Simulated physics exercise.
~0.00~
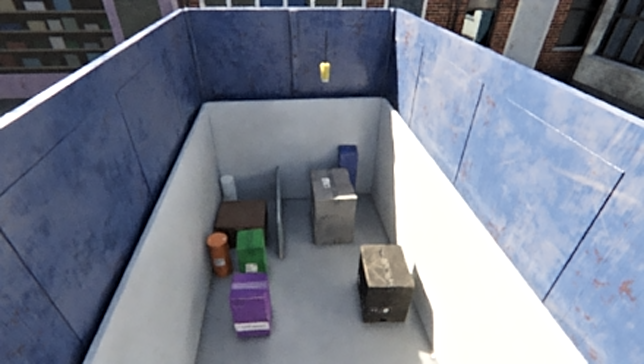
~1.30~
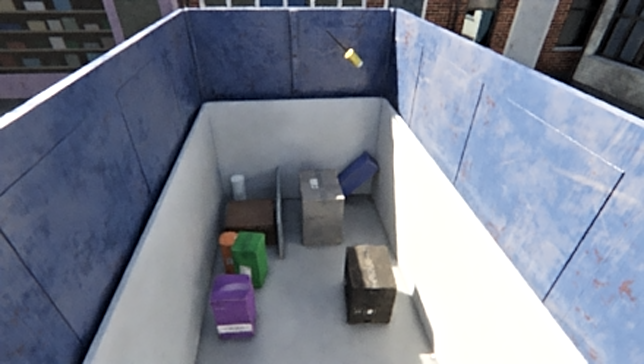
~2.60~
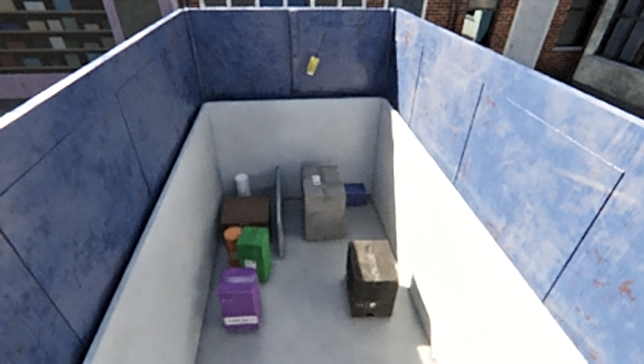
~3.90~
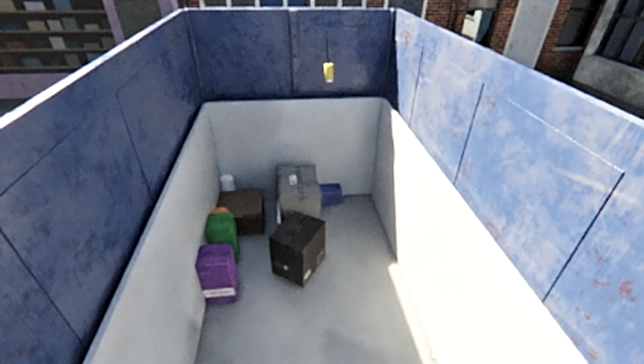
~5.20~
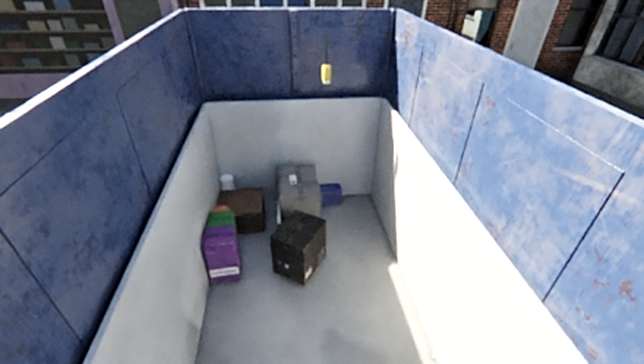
In a van's load bay, the blue box topples and other boxes slide left and forwards.
